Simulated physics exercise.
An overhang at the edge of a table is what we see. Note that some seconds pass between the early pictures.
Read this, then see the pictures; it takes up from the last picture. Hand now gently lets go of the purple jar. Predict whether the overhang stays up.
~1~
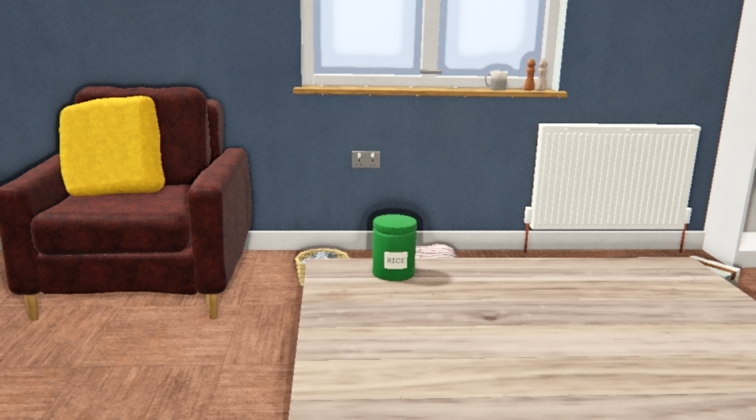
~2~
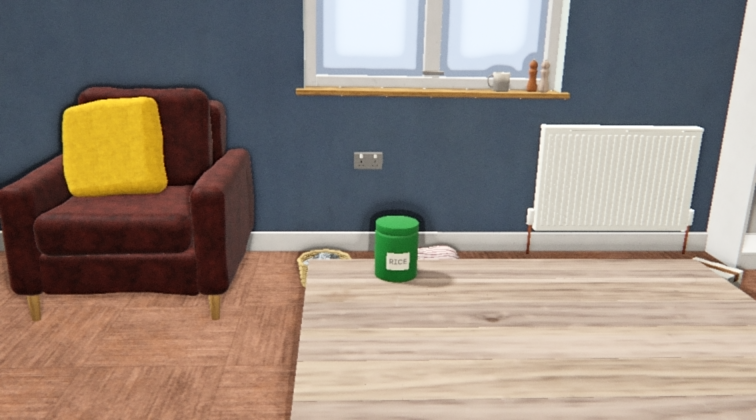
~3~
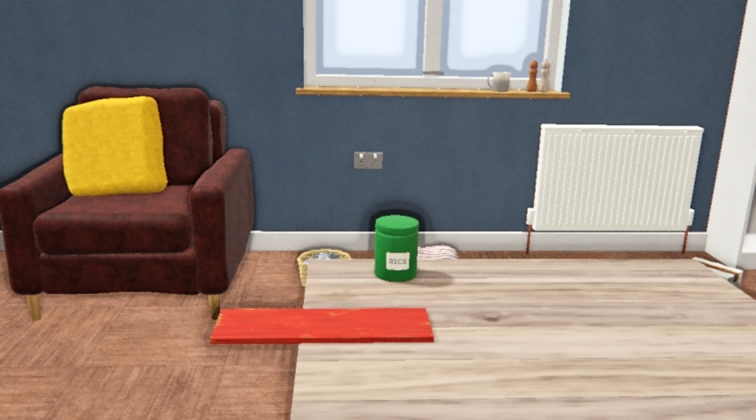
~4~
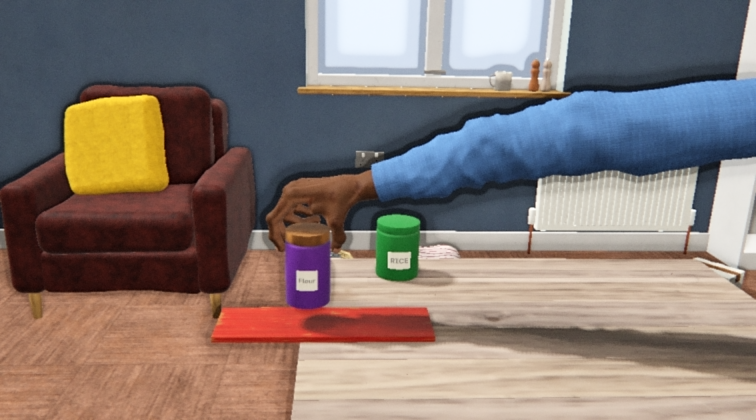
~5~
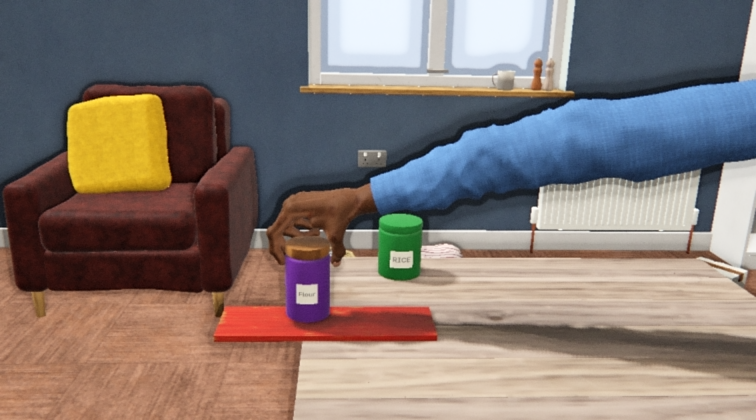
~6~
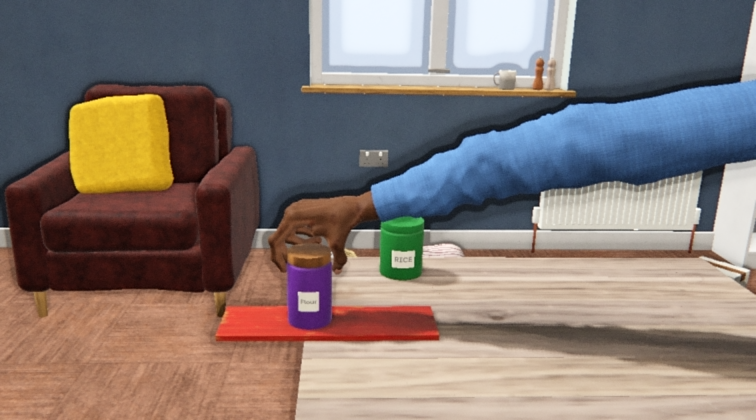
Prediction: It stays up.
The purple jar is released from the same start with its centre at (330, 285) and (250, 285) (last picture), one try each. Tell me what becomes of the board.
Stays put, then Topples.
Then, 0.20 s past the last view, nothing moves.
Then, 0.50 s past the last view, purple jar resting near (310, 286).
Finally, all 3 still in place. Final places as the last picture's camera would see them, purple jar near (310, 286). The board keeps its balance.
